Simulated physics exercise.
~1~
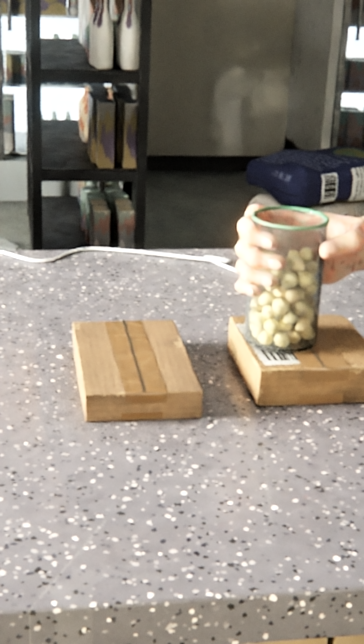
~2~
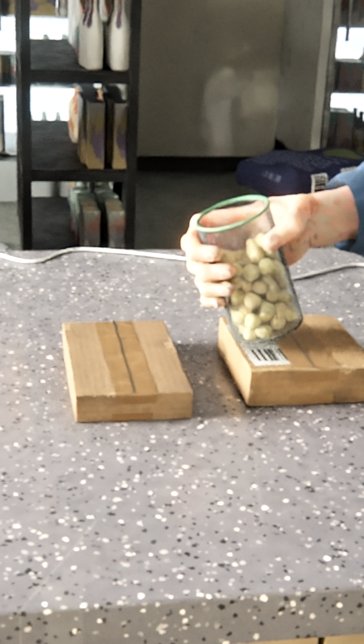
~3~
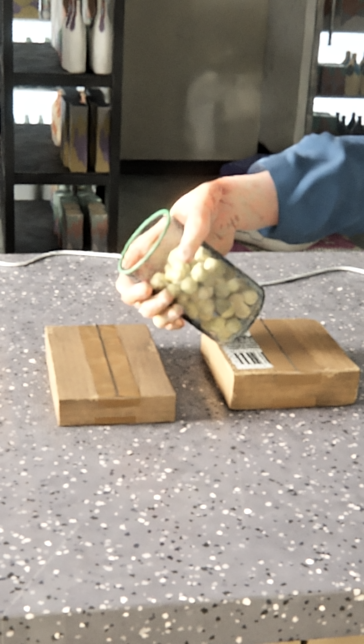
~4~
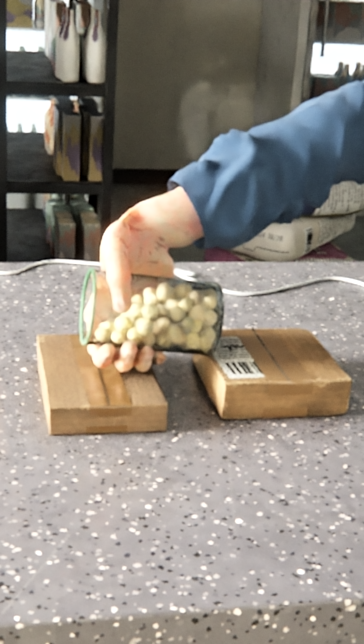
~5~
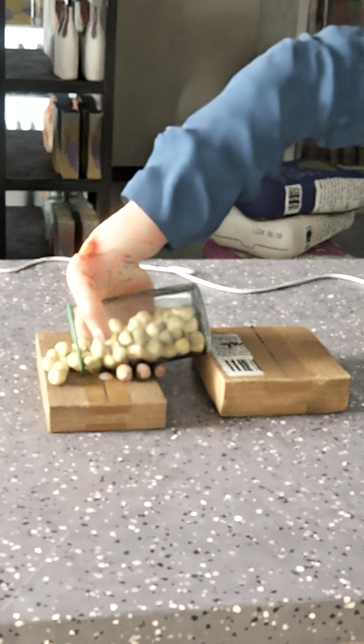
On a speckled grey countertop, a hand lifts a clear glass of pale round nuts from the right wooden block, tips it leftward and lowers it on its side over the left block, where a few nuts spill from the rim onto the wood.
